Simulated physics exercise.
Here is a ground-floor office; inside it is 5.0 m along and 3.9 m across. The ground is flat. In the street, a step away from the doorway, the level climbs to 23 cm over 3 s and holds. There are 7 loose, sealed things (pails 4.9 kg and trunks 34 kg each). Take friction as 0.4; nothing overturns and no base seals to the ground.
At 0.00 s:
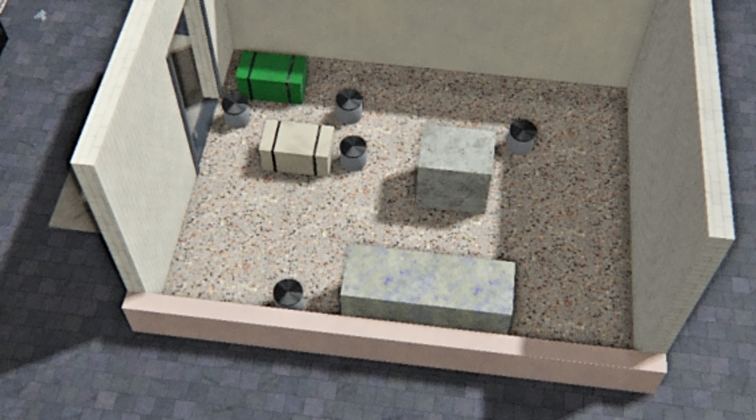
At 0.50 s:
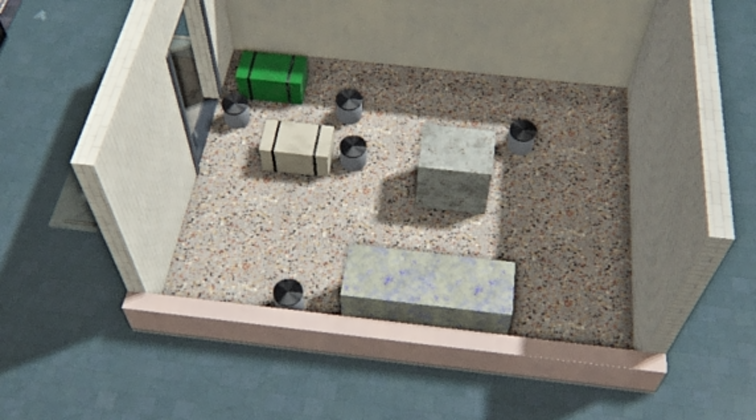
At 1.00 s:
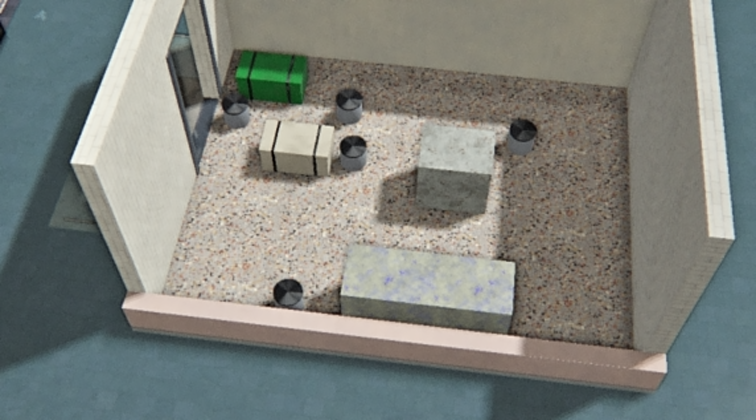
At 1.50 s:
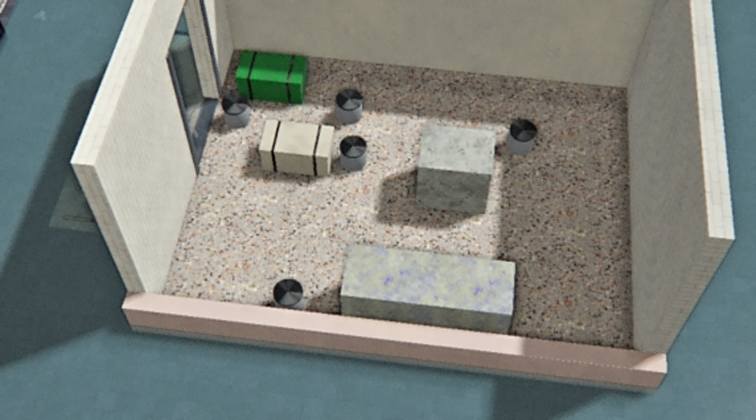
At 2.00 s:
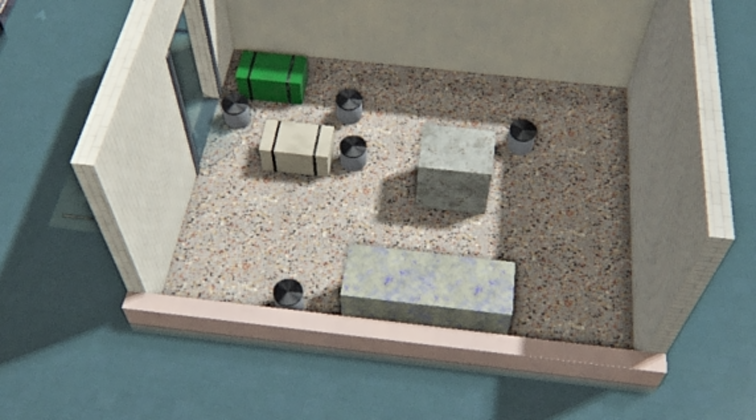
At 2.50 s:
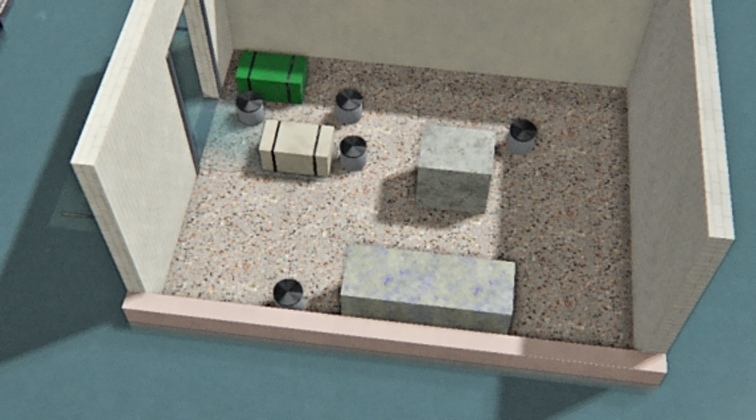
Floodwater covering the paving around a roofless office, then seeping in at the doorway and nudging one pail slightly right.
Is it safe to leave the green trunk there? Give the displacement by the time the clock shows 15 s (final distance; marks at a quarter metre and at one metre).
The green trunk barely shifts.
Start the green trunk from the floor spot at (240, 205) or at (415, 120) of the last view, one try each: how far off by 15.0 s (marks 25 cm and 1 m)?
In turn: It holds its place; it ends far away.
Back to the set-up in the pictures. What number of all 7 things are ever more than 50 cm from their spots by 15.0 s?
6 of them.
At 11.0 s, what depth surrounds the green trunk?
Roughly 7 cm.
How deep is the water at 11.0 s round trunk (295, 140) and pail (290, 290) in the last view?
Roughly 6 and 6 cm.
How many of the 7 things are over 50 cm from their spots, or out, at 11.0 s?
By then 6.
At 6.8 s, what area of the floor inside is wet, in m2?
About 16 m2.
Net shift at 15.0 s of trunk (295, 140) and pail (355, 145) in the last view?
In turn: 100 cm, 140 cm.
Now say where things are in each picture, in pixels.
In the first picture, the green trunk at (271, 67) rests on the ground; 0.0 m2 under water; 0 of 7 have shifted.
In the second picture, the green trunk at (271, 67) rests on the ground; water covers 0.0 m2; 0 of 7 have shifted.
In the third picture, the green trunk at (271, 67), on the bottom; water covers 0.0 m2; 0 of 7 have shifted.
In the fourth picture, the green trunk at (271, 67), on the bottom; water covers 0.0 m2; 0 of 7 have shifted.
In the fifth picture, the green trunk at (271, 67) rests on the ground; 0.2 m2 under water; 0 of 7 have shifted.
In the sixth picture, the green trunk at (271, 67) rests on the ground; 0.8 m2 under water; 1 of 7 have shifted.
After 3.5 s the green trunk is near (271, 67), 0.0 m from its start, aground; 0 afloat.
After 6.8 s the green trunk is near (274, 58), 0.1 m from its start, aground; 3 afloat.
After 11.0 s the green trunk is near (274, 58), 0.1 m from its start, aground; 3 afloat.
After 15.0 s the green trunk is near (274, 58), 0.1 m from its start, aground; 6 afloat.
